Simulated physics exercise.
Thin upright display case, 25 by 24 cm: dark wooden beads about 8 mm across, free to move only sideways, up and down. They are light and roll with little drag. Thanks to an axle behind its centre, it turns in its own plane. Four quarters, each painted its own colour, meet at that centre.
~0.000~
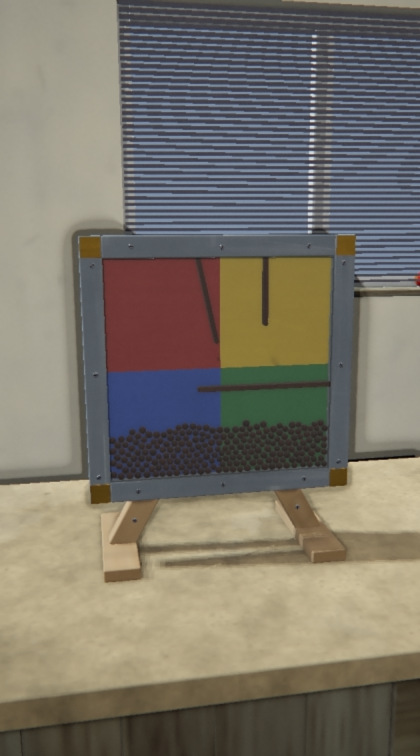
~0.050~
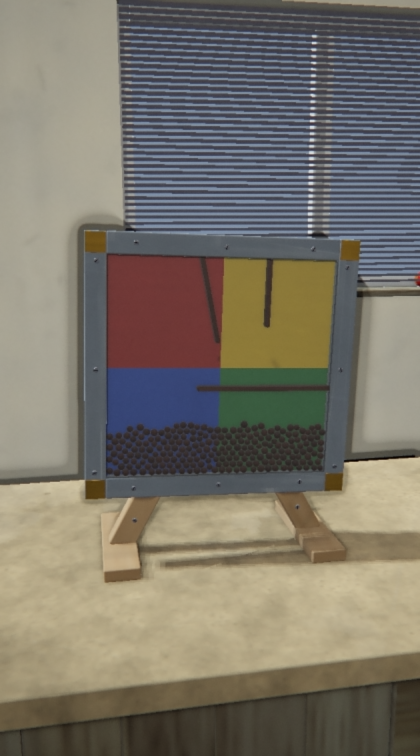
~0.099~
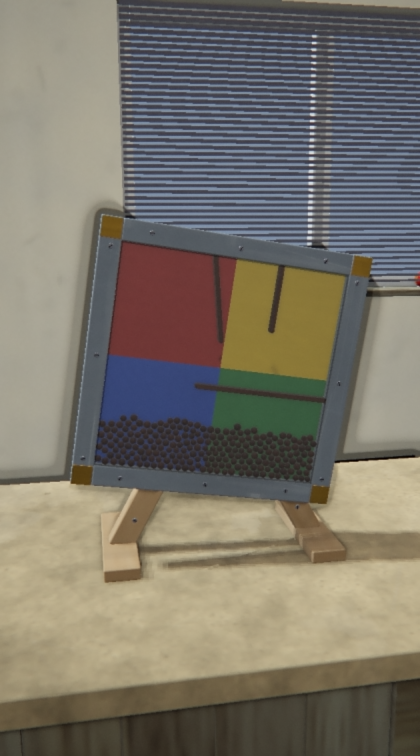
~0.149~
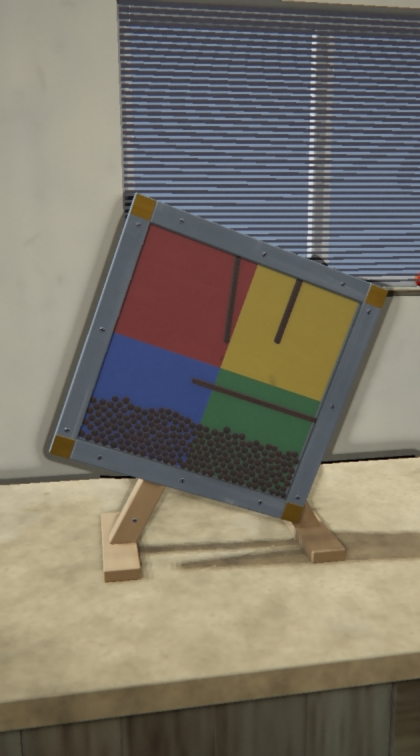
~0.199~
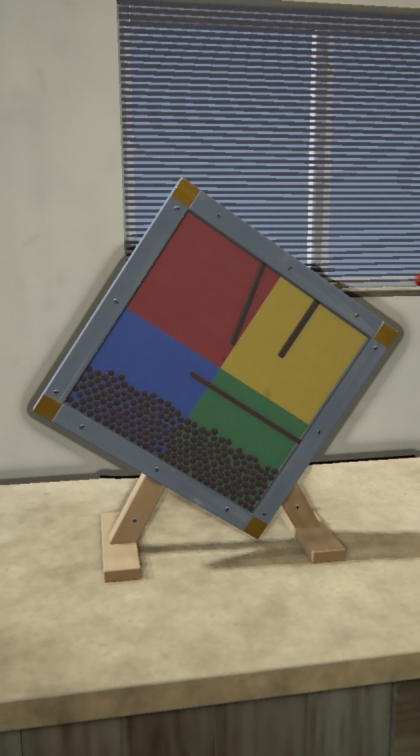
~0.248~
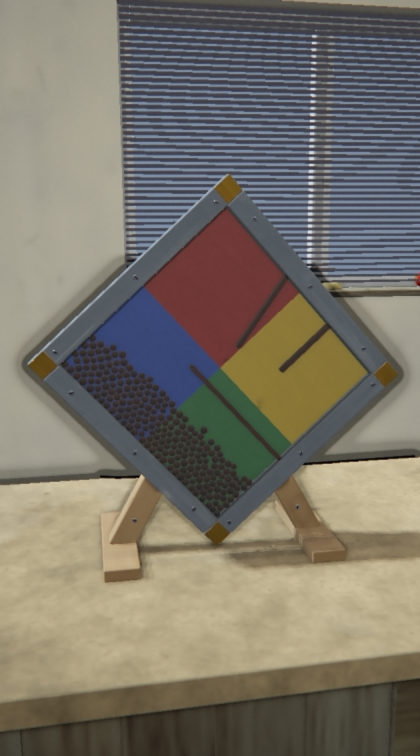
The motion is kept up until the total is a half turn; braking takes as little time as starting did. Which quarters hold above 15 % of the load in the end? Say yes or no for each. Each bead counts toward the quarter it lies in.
At the end, blue quarter is below the mark, yellow quarter is below the mark, red quarter is above the mark, and green quarter is above the mark.
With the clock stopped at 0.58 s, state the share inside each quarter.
Blue quarter: 15; yellow quarter: 0; red quarter: 0; green quarter: 85.
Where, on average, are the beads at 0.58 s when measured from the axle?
Roughly 8 cm to the left of the axle and 2 cm above it.
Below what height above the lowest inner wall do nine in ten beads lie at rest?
About 20 cm.
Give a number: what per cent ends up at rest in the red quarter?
Share ending there: Approx. 50 %.
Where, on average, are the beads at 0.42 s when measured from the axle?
Roughly 8 cm to the left of the axle and 3 cm under it.
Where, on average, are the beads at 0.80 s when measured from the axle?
Some 4 cm left and 6 cm above.
After 0.58 s it has turned 140°, the beads' middle is 8 cm left of and 2 cm above the axle; by quarter, blue 15 %, green 85 %.
After 0.80 s it has turned 180°, the beads' middle is 4 cm left of and 6 cm above the axle; by quarter, blue 20 %, red 5 %, green 75 %.
Settled by 2.7 s, blue 0 %, yellow 0 %, red 50 %, green 50 %.
